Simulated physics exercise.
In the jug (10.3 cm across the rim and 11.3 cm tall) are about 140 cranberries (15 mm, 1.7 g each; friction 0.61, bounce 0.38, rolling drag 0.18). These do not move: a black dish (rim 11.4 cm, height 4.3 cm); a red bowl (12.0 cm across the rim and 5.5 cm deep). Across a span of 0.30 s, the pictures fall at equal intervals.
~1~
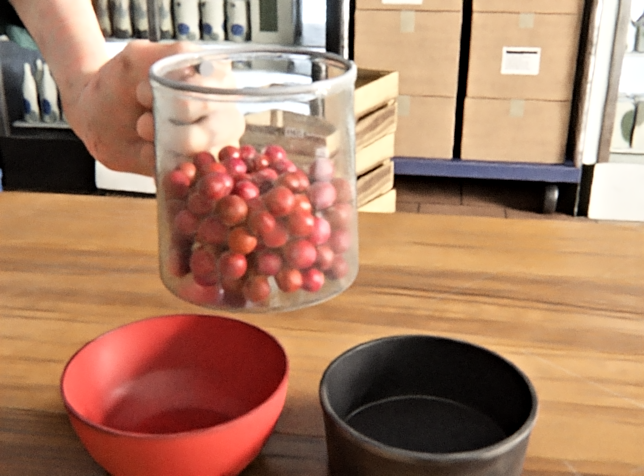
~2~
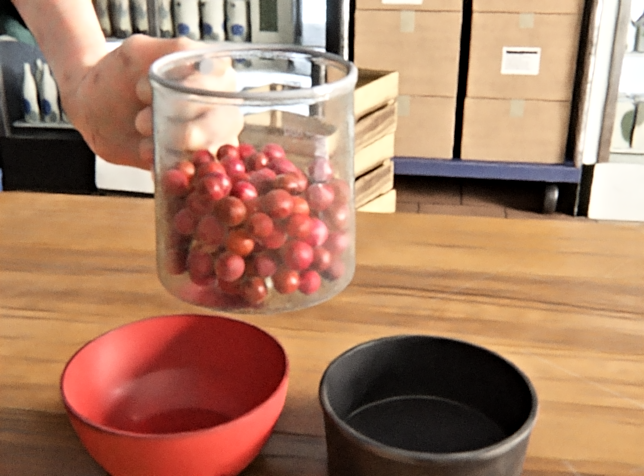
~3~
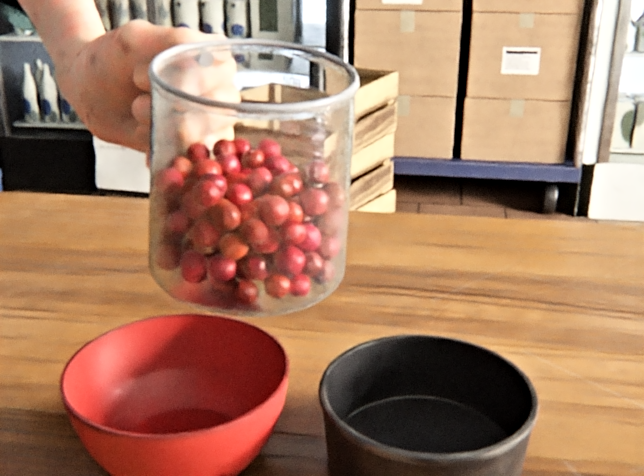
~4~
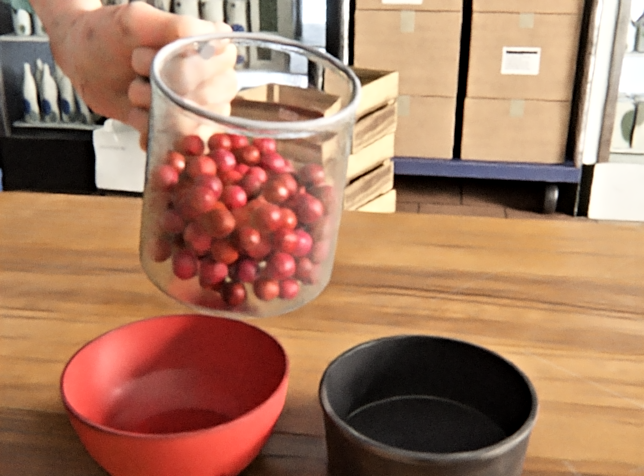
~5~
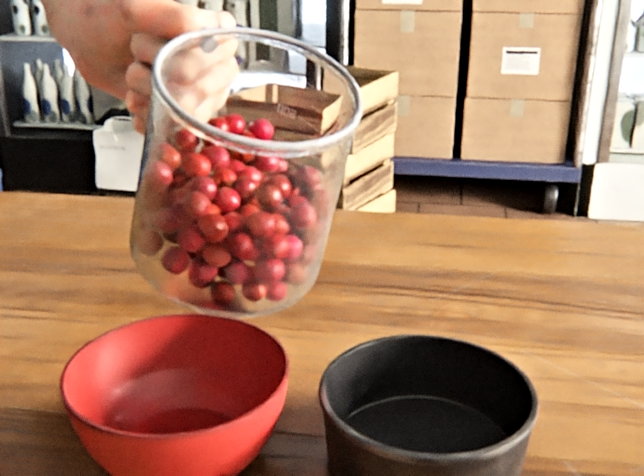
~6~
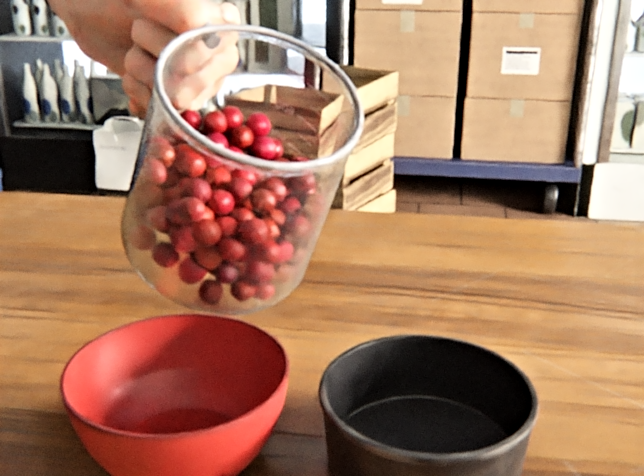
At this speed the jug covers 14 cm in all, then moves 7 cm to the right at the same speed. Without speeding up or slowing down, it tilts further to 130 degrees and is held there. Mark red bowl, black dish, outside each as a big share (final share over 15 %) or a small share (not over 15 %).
Red bowl: Big share, black dish: Small share, outside: Small share.
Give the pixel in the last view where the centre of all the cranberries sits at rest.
Roughly at pixel (199, 401).
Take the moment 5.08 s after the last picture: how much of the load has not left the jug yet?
Some 0 per cent of the load.
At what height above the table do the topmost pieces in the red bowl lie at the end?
I'd put it near 7.5 cm.
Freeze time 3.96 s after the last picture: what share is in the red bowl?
Share at that moment: Near 95 per cent.
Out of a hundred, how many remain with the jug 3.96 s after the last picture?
Near 0 in a hundred.
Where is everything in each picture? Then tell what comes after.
In the first picture, jug at (255, 128); tilt 0 degrees; moved 0.0 cm; lip at (310, 87); top of the load at (259, 160); black dish at (427, 388); red bowl at (177, 367).
In the second picture, jug at (255, 132); tilt 2 degrees; moved 0.1 cm; lip at (311, 91); top of the load at (257, 158).
In the third picture, jug at (252, 143); tilt 8 degrees; moved 0.3 cm; low side front right; lip at (312, 104); top of the load at (253, 154).
In the fourth picture, jug at (248, 158); tilt 15 degrees; moved 0.6 cm; low side front right; lip at (314, 123); top of the load at (249, 148).
In the fifth picture, jug at (242, 172); tilt 22 degrees; moved 0.8 cm; low side front right; lip at (315, 143); top of the load at (245, 142).
In the sixth picture, jug at (233, 186); tilt 30 degrees; moved 1.1 cm; low side front right; lip at (314, 163); top of the load at (242, 137); black dish at (427, 388); red bowl at (177, 367).
Then, 1.53 s after the last picture, tilt 130 degrees; outside 5 %, red bowl 95 %; middle of all pieces near (199, 398).
Then, 2.79 s after the last picture, tilt 130 degrees; outside 5 %, red bowl 95 %; middle of all pieces near (199, 398).
Then, 3.96 s after the last picture, tilt 130 degrees; outside 5 %, red bowl 95 %; middle of all pieces near (199, 398).
Then, 5.08 s after the last picture, tilt 130 degrees; outside 5 %, red bowl 95 %; middle of all pieces near (199, 398).
In the end, black dish 0 %, jug 0 %, outside 5 %, red bowl 95 %.
